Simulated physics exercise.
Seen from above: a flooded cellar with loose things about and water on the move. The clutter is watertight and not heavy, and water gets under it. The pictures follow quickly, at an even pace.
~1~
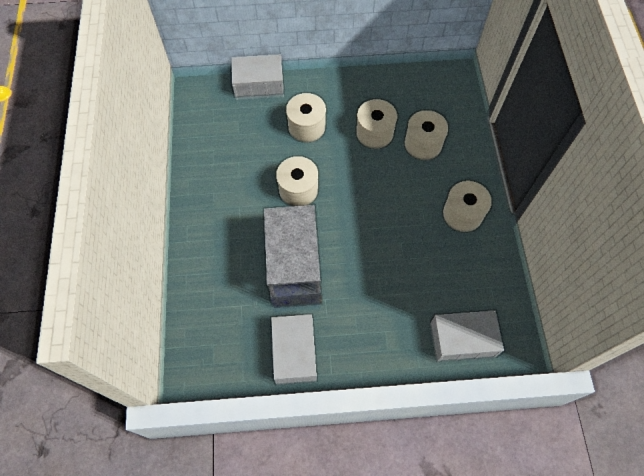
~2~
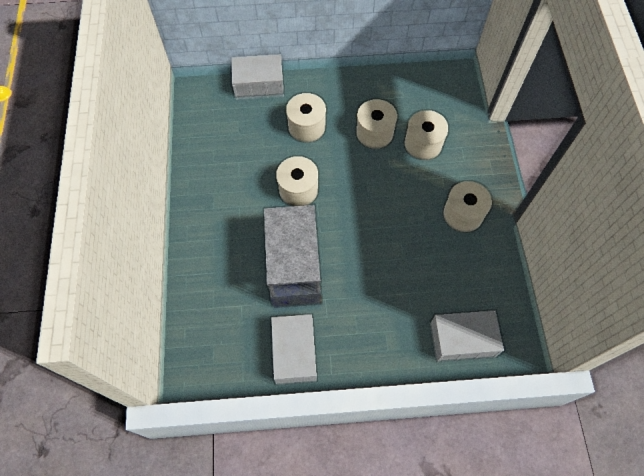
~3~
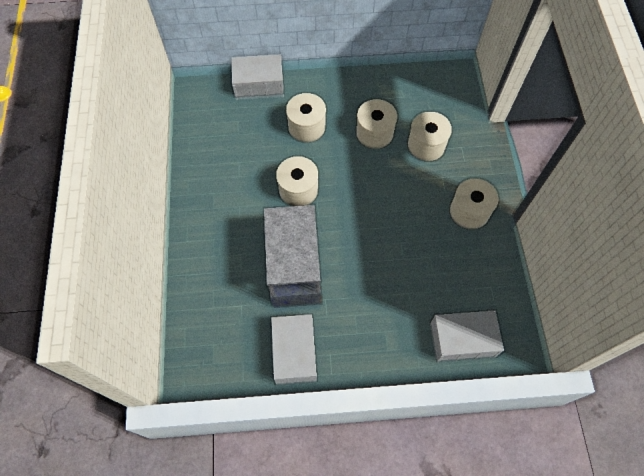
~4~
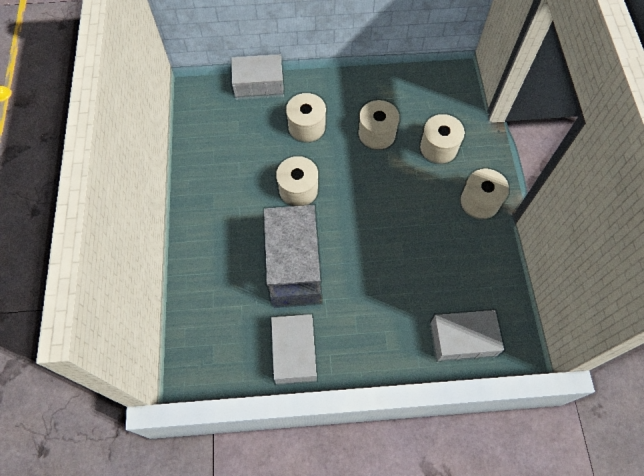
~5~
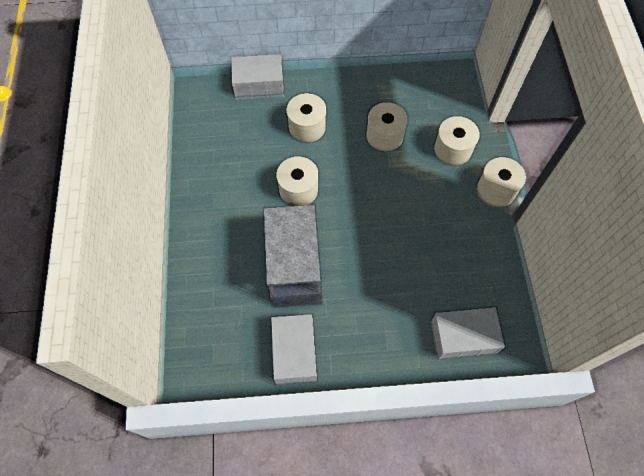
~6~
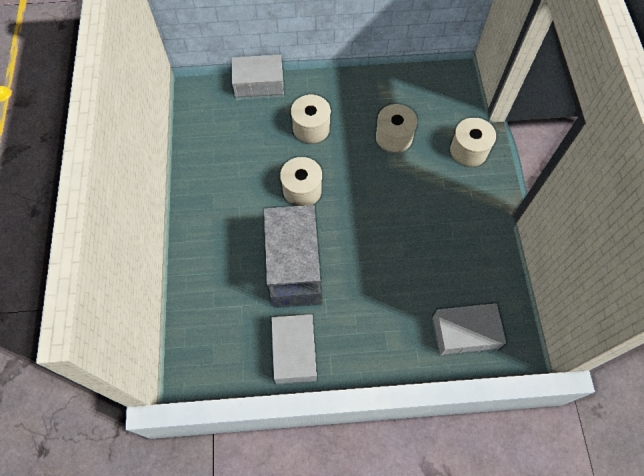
Cream tubs with dark centres drift in a flooded, teal-floored cellar between pale brick walls, seen from high above by a still camera. Five tubs sit around the middle and right, with grey blocks at the back, centre and front. A dark panel in the right wall opens, the right-hand tubs slide rightward, the nearest disappears at the gap, and the left pair and front-right block barely shift.
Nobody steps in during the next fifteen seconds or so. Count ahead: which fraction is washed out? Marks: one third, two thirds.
It is two thirds or more.
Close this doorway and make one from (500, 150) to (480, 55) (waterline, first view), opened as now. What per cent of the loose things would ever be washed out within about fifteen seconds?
Roughly 80 per cent.
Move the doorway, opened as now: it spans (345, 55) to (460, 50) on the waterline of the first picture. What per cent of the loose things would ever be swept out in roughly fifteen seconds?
Near 80 in a hundred.
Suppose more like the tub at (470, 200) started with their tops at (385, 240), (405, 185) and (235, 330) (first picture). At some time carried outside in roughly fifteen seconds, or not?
In that order: Washed out, gone, inside.
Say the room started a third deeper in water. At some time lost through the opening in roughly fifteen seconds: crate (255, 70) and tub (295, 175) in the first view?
As listed: Inside, washed out.
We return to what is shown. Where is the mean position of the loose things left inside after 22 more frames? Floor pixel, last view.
Roughly at (429, 183).
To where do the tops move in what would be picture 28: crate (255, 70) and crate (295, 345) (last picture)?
Around (351, 68) and (405, 285).
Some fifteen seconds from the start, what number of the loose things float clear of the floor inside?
2 of them.
A moment on, 2 of 8 are out; 6 afloat.
Next, 3 of 8 are out; 5 afloat.
Later, 3 of 8 are out; 5 afloat.
In the end, 6 of 8 are out; 2 afloat.
